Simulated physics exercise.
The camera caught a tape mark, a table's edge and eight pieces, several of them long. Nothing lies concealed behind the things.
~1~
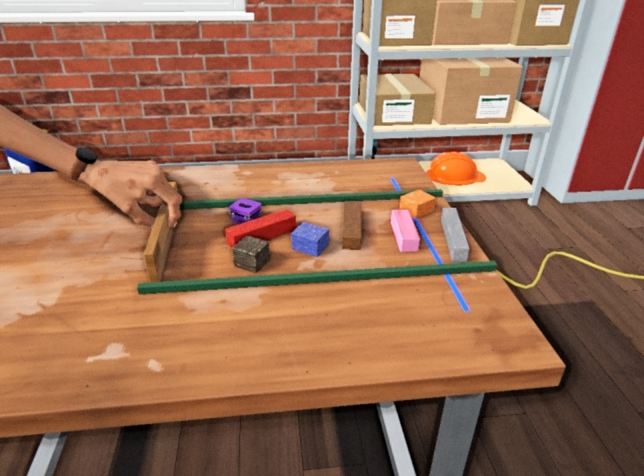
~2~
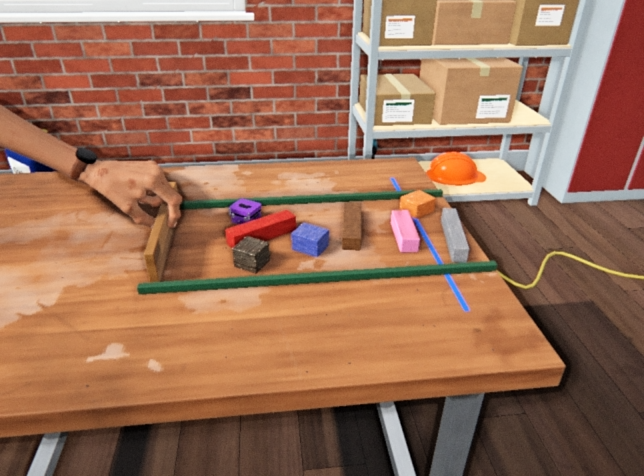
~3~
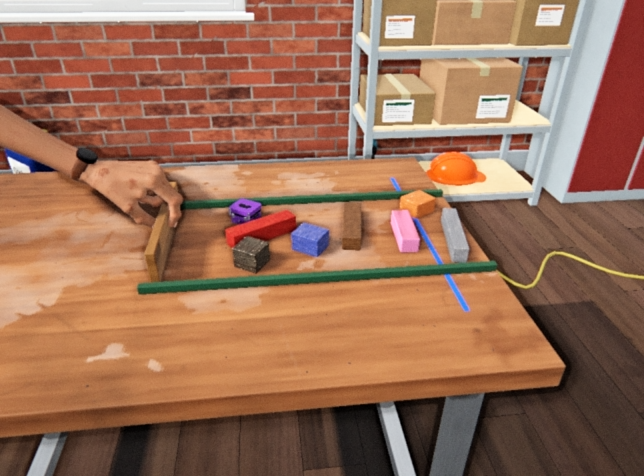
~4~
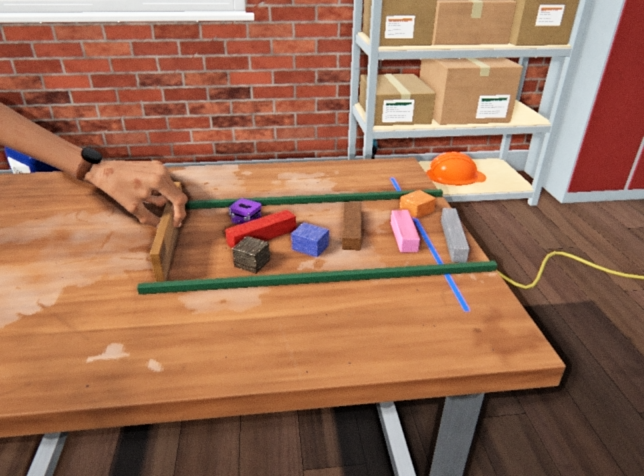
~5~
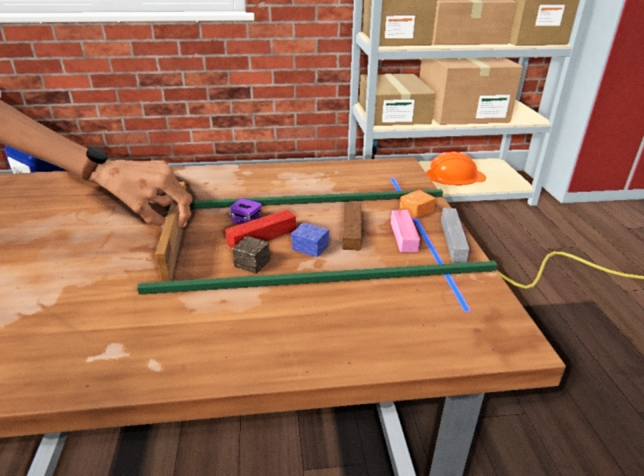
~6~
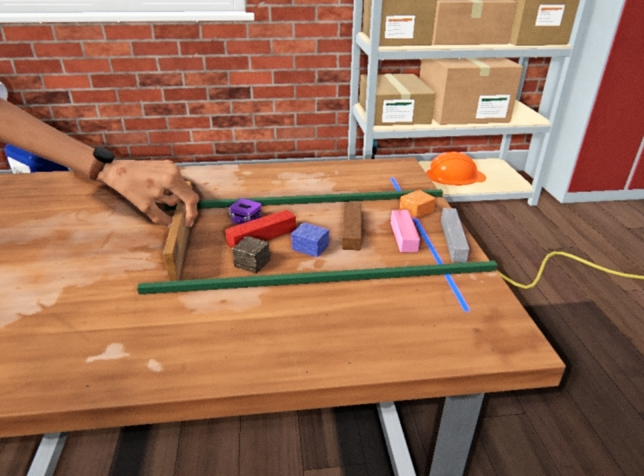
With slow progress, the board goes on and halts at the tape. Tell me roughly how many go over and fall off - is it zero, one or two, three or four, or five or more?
The push clears three or four off the end, I'd bet.
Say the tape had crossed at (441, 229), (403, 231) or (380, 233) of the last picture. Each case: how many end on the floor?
Going through them in order, you'd see 4, 1 and 0.
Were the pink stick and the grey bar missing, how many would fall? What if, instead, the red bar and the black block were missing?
The count is 2 in the first case and 3 in the second.
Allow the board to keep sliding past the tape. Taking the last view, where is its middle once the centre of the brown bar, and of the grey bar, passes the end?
(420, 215) and (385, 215), more or less.
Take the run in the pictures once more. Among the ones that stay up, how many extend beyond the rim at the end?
The number overhanging is 1.
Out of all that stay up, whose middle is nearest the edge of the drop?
It is the red bar.
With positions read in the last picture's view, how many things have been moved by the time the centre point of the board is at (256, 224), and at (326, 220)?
3 and 5.
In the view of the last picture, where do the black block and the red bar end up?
Final positions: Near (454, 253); near (441, 213).
Soon after, none off yet; grey bar at rest near (454, 234); orange block at rest near (418, 204); pink stick at rest near (405, 230).
In the end, the number that fall off is three or four; gone, brown bar, pink stick, orange block and grey bar.
